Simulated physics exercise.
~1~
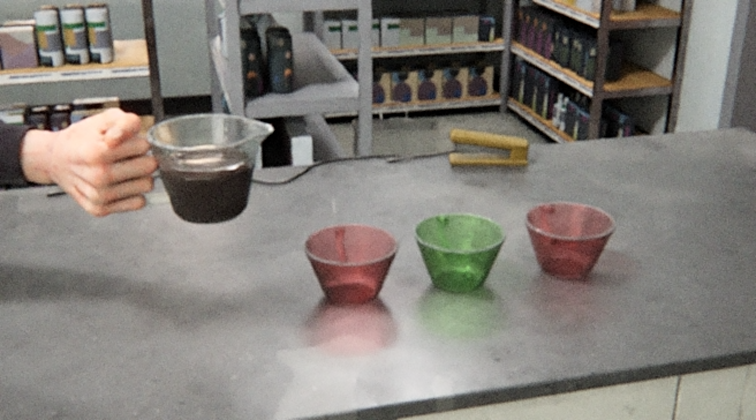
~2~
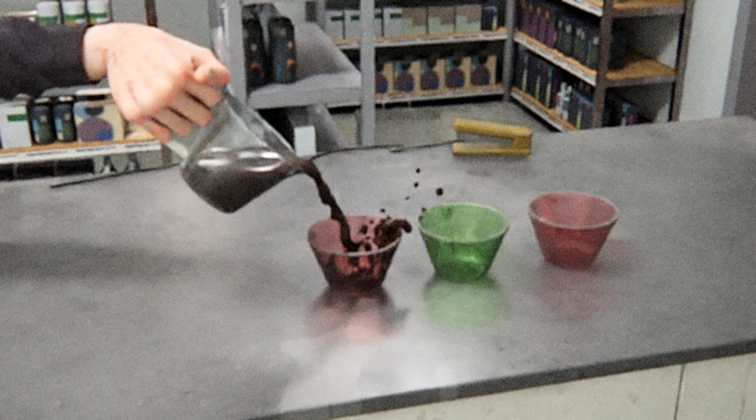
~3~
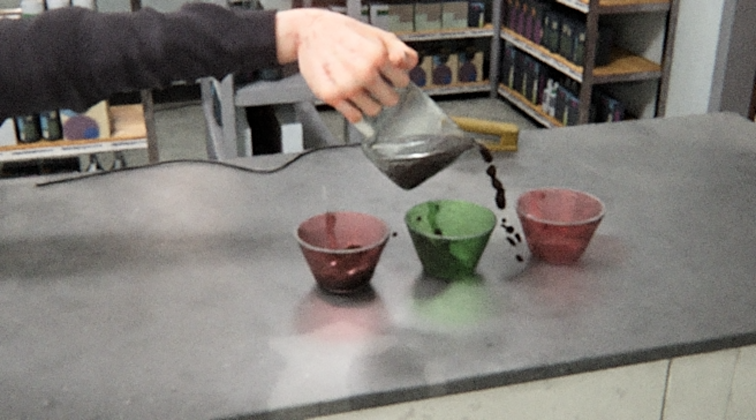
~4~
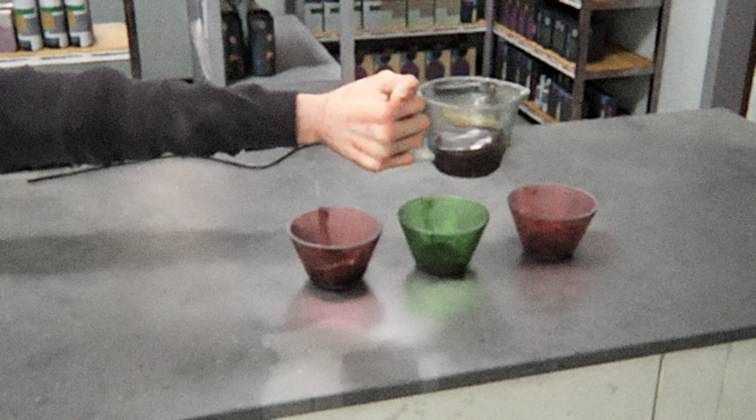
At first, a hand holds a clear flared jug of dark coffee at the left, above a grey worktop where a red, a green and another red teacup stand in a row. The hand tips the jug, and coffee streams toward the left cup, splashing dark drops toward the green one. Still tilted, the jug sweeps right over the green cup, with its thinning stream falling between the green and right cups. Finally, the hand brings the jug nearly level above the cups, with some coffee still inside it.
